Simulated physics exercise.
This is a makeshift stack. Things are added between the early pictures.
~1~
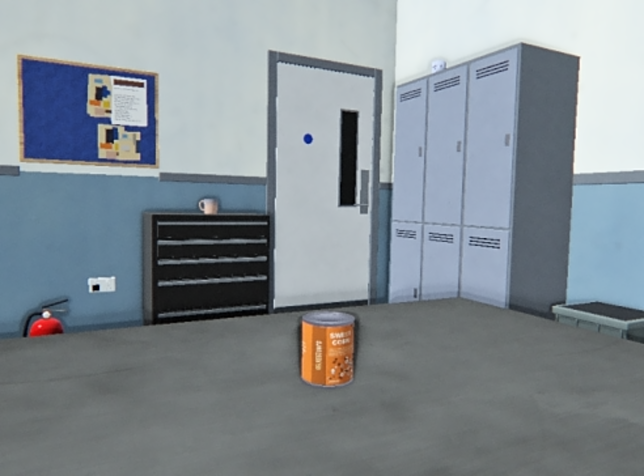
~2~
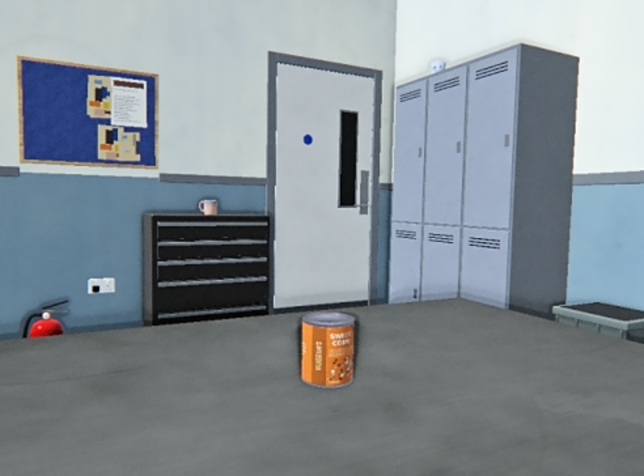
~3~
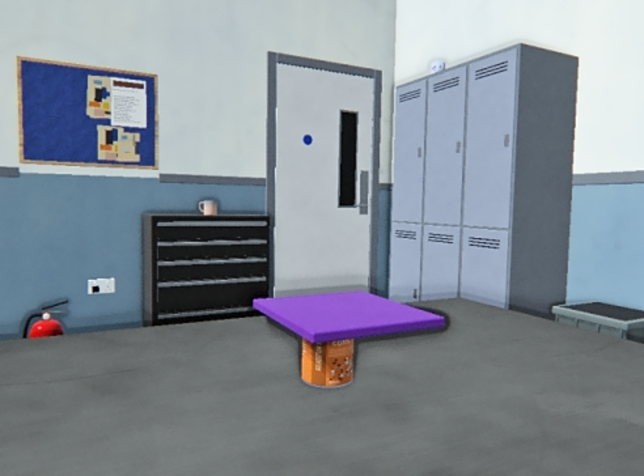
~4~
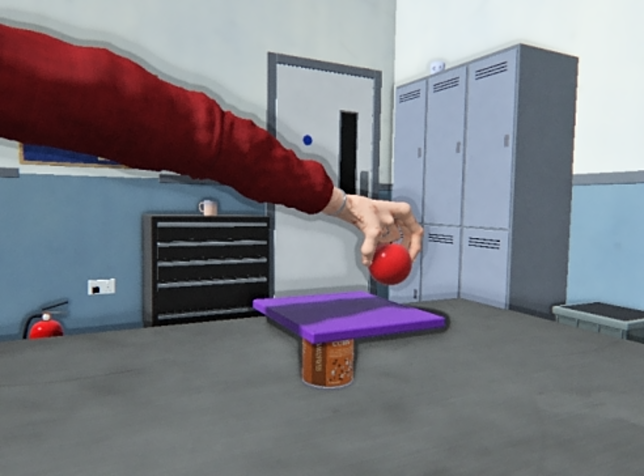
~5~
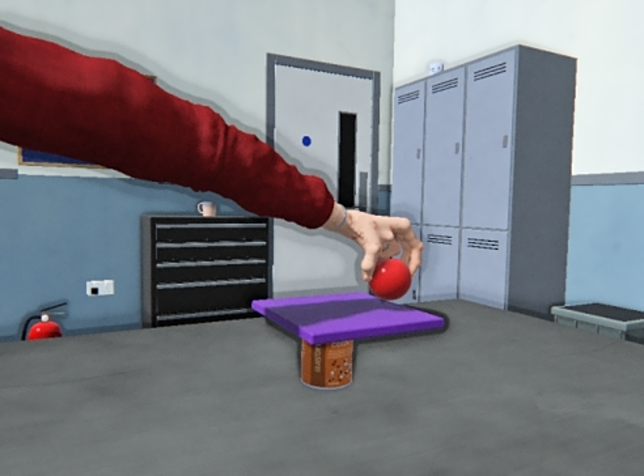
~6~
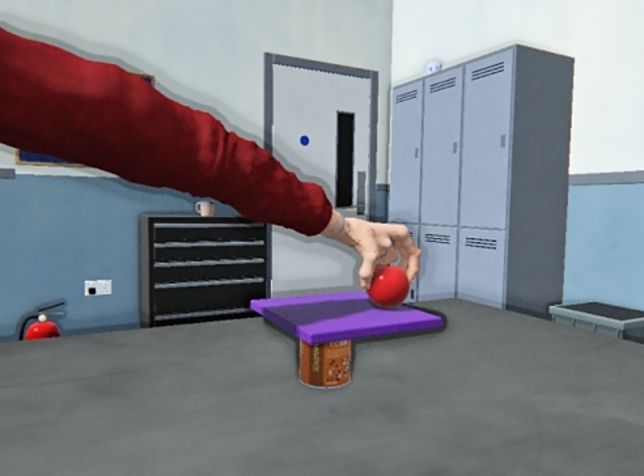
To begin with, an orange tin stands alone on a grey surface in a room with lockers and a door. A flat purple board then appears on top of the tin. Next, a red-sleeved arm reaches in from the left, holding a red tomato, and lowers it slightly onto the board, fingers still gripping it.
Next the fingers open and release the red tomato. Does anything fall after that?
As it turns out, it loses its balance.
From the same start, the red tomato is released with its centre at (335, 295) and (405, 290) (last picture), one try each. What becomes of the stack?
First try: It keeps its balance; second try: It loses its balance.
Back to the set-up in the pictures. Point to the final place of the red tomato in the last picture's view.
Near (436, 350).
Then, 0.40 s later than the last frame, red tomato now fallen; purple lid tilted by 55°.
Then, 0.60 s later than the last frame, purple lid tilted by 48°.
When it is over, fallen, red tomato and purple lid; orange tin as before. End places, in pixels of the last picture, red tomato near (436, 351). The stack comes apart.
